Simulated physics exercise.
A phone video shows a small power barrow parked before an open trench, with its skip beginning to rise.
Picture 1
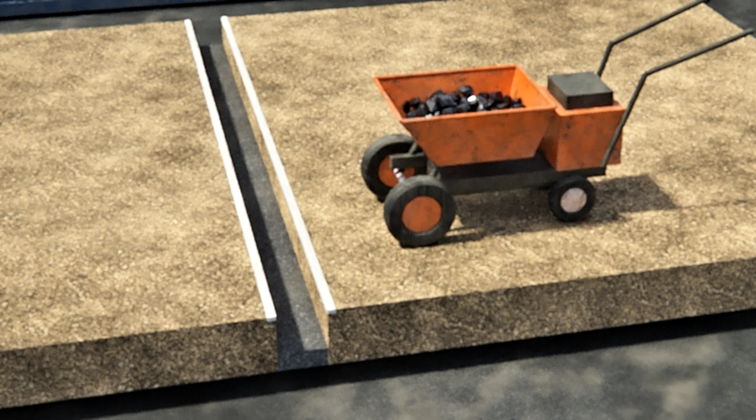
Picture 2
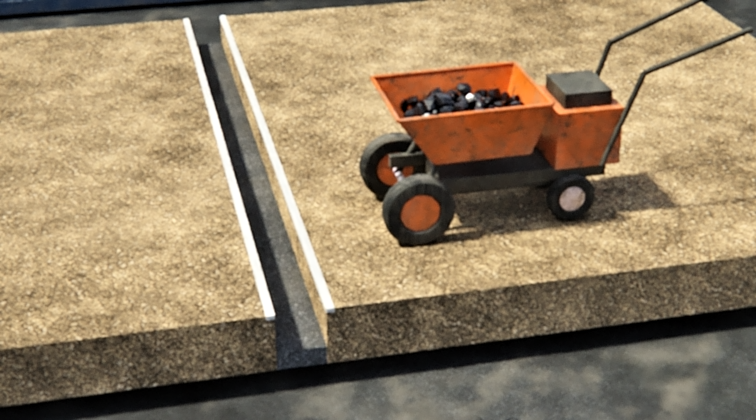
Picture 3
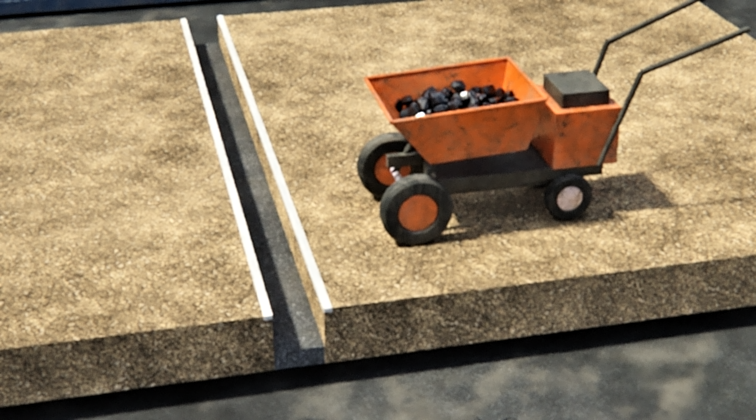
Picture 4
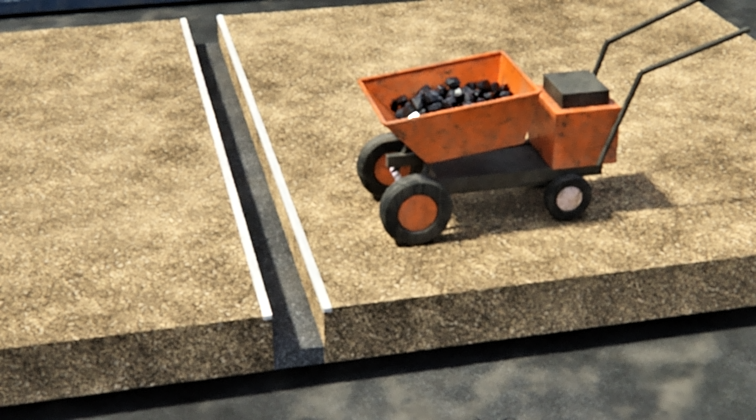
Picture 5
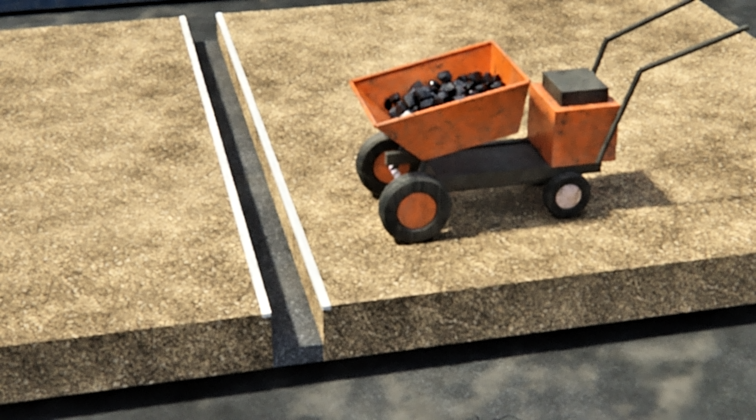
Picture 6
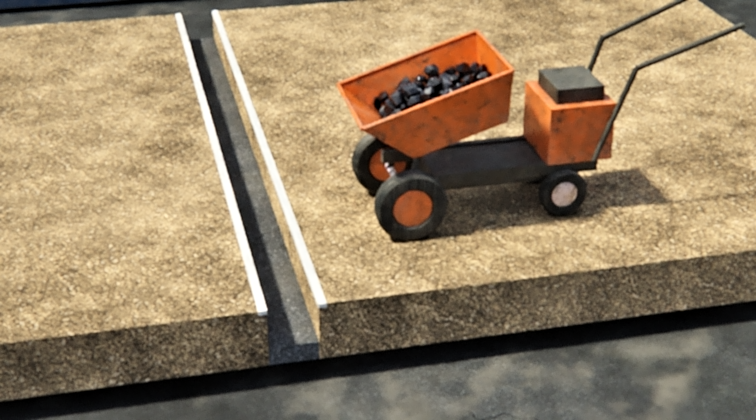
The orange skip of a small barrow, loaded with black lumps, tilts toward the trench.
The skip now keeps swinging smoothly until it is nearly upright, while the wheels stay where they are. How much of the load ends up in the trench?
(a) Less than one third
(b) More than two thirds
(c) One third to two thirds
More than two thirds (b).
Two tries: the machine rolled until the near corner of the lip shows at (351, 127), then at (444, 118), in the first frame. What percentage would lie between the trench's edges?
From the first spot you get 20 percent, and from the second 50 percent.
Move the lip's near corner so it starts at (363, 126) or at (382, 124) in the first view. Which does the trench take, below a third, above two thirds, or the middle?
For the first position, in the middle band; for the second, over two thirds.
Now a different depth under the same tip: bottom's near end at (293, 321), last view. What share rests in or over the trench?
70 %.
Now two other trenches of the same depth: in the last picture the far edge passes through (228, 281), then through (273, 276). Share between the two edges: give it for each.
Lab note: Try one 100 per cent, try two 70 per cent.
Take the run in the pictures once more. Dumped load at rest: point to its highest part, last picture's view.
I'd put the summit somewhere around pixel (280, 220).
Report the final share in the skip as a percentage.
Some 0 per cent.
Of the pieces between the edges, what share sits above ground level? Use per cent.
My best guess is some 10 per cent.
Just after the last frame, skip tipped steeply; every one in the skip.
A moment on, skip tipped right over; the larger part in the skip; just a few short of the trench; about a tenth in or heaped over the trench; just a few falling.
Further on, skip tipped right over; just a few in the skip; just a few short of the trench; almost all in or heaped over the trench; just a few beyond it.
When it is over, skip tipped right over; just a few short of the trench; almost all in or heaped over the trench; just a few beyond it.
